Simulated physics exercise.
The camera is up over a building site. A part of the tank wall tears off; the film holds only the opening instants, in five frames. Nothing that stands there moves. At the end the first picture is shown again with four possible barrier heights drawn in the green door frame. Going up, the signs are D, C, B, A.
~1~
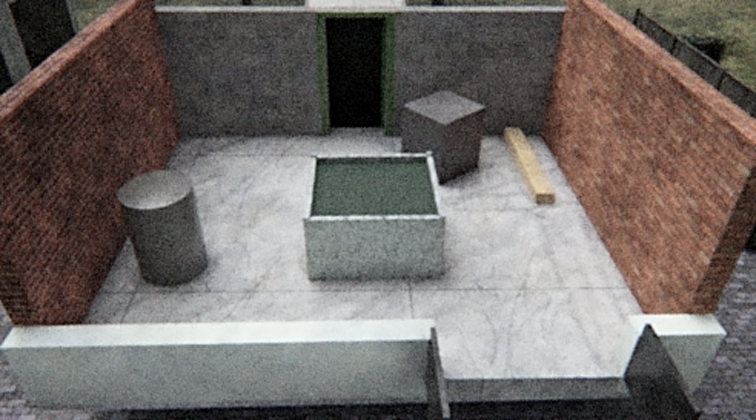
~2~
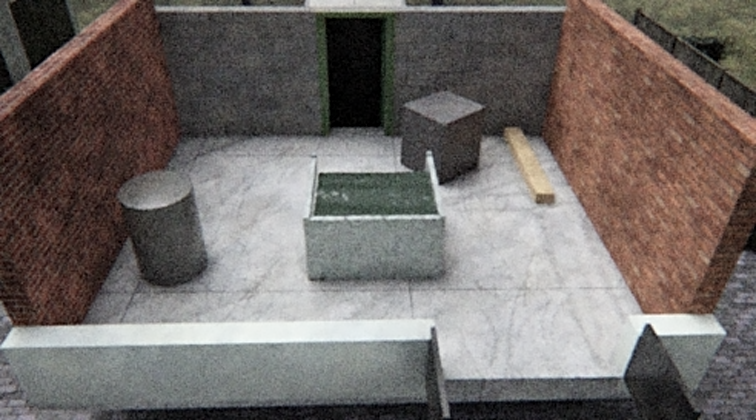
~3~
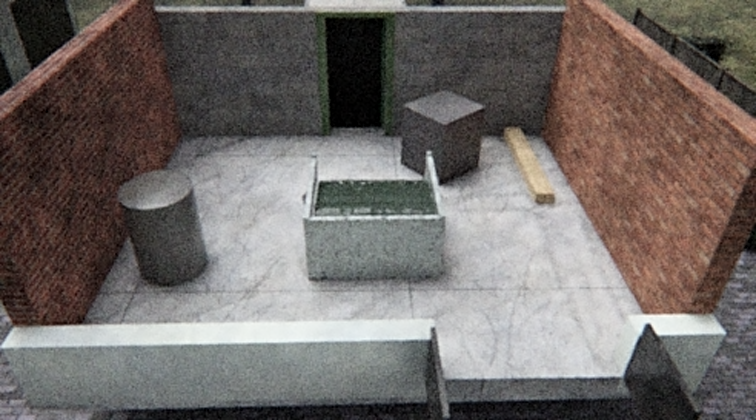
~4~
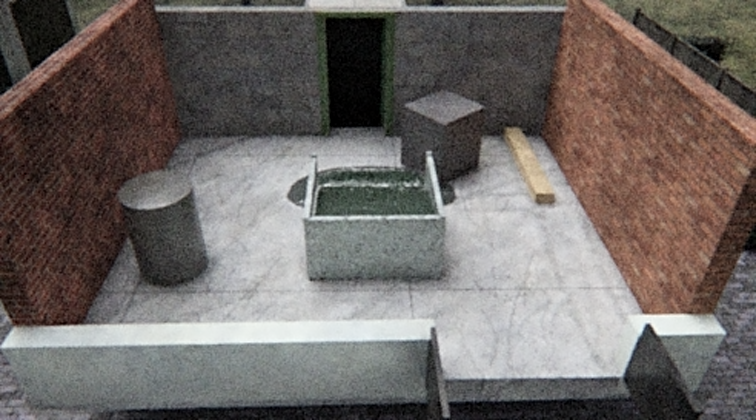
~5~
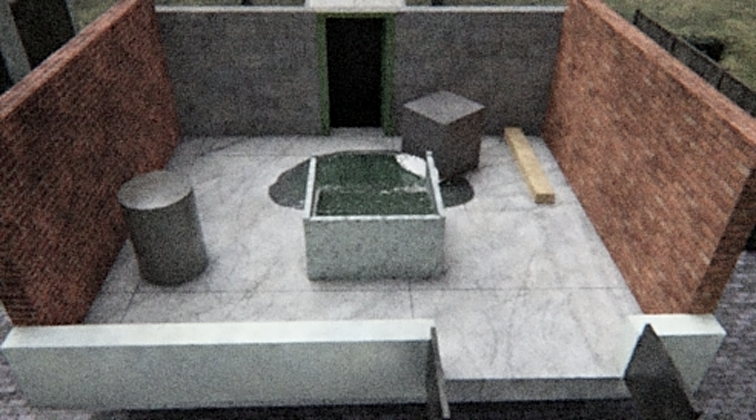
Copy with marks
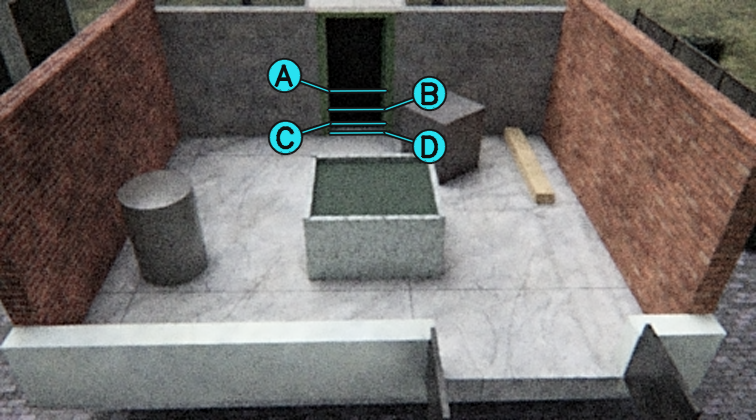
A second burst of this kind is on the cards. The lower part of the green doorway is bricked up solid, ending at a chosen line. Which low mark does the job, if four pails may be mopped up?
B.
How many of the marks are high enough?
Two of them.
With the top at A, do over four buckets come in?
No, that is safe.
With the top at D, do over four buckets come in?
Yes, that goes wrong.
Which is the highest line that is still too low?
That is line C.
On the marked copy, A at (357, 90); B at (357, 109); C at (357, 123); D at (357, 132); from the bottom up D, C, B, A.
With A, nothing gets over.
With B, a splash gets over, under a bucket.
With C, some 15 bucketfuls get in.
With D, dozens of bucketfuls pour in.
